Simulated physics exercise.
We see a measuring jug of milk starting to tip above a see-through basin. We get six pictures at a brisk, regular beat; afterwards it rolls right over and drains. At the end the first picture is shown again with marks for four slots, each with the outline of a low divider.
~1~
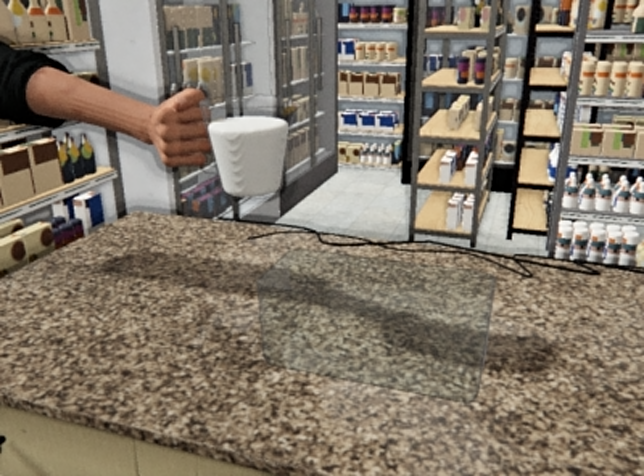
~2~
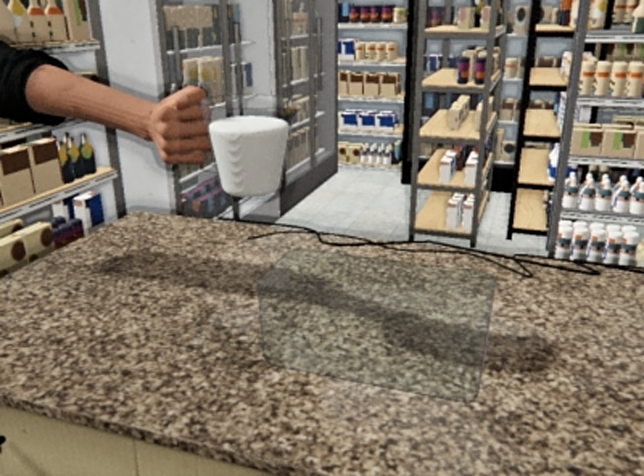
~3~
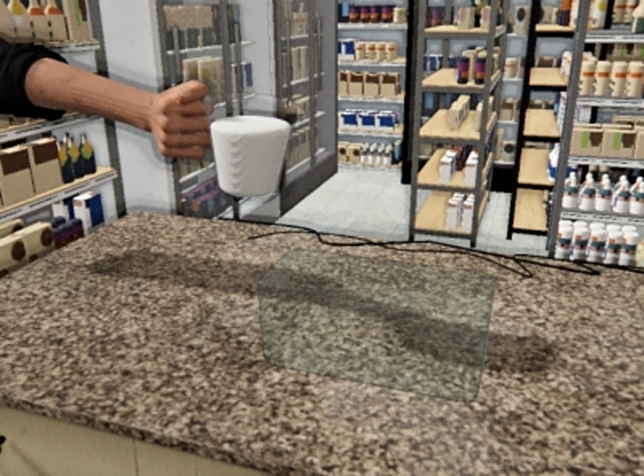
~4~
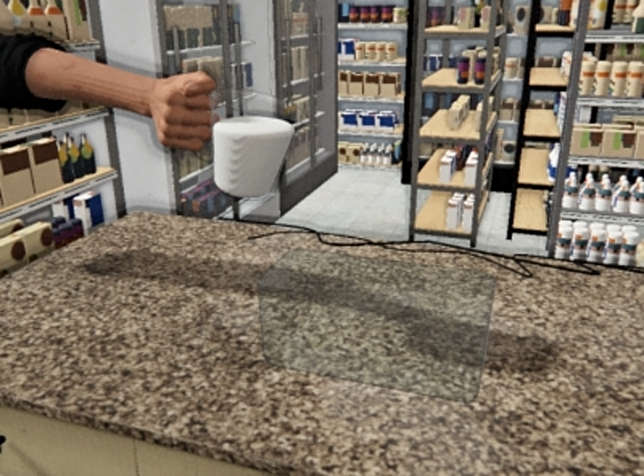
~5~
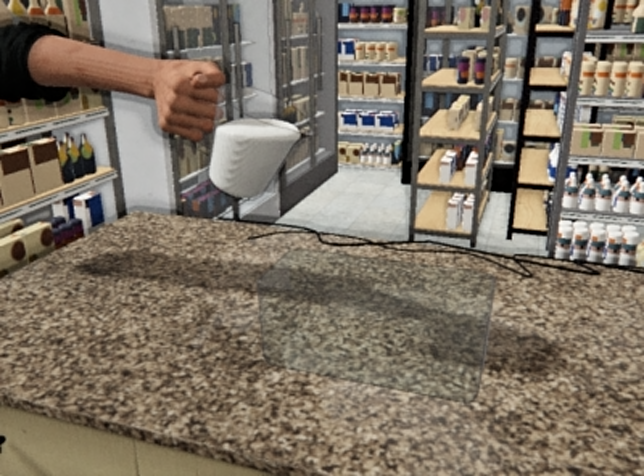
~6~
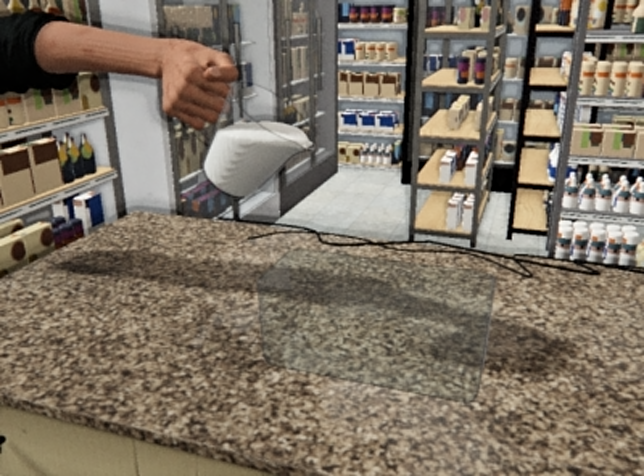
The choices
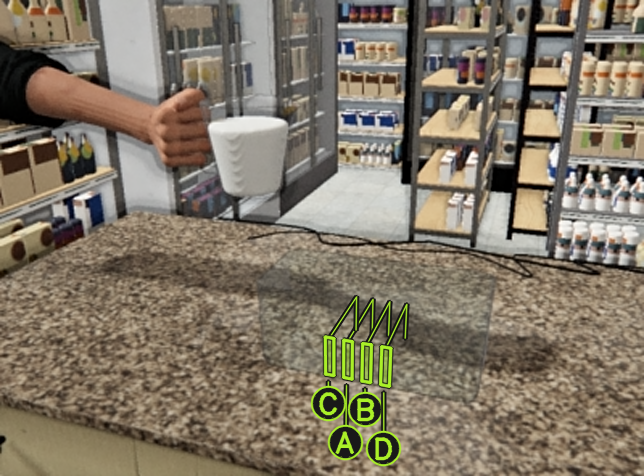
A hand holds a white jug above a speckled counter and gradually tilts it rightward.
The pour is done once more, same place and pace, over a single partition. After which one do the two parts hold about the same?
C is best.
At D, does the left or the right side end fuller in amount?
More ends on the left.
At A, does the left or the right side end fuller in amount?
The left side.
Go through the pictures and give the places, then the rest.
Upright, lip at (299, 106); basin from (265, 359) to (478, 400); nothing has left yet, in the first picture.
Upright, lip at (300, 108); nothing has left yet, in the second picture.
Tipped about 7°, lip at (304, 113); nothing has left yet, in the third picture.
Tipped about 14°, lip at (308, 122); nothing has left yet, in the fourth picture.
Tipped about 25°, lip at (312, 134); nothing has left yet, in the fifth picture.
Tipped about 37°, lip at (314, 149); nothing has left yet, in the sixth picture.
On the marked copy, A at (346, 385); B at (364, 388); C at (328, 381); D at (383, 392).
If A is chosen, about 84 % ends left of the wall and 11 % right of it; 5 % is lost outside.
If B is chosen, about 88 % ends left of the wall and 4 % right of it; 8 % is lost outside.
If C is chosen, about 56 % ends left of the wall and 41 % right of it.
If D is chosen, about 89 % ends left of the wall and 6 % right of it; 4 % is lost outside.
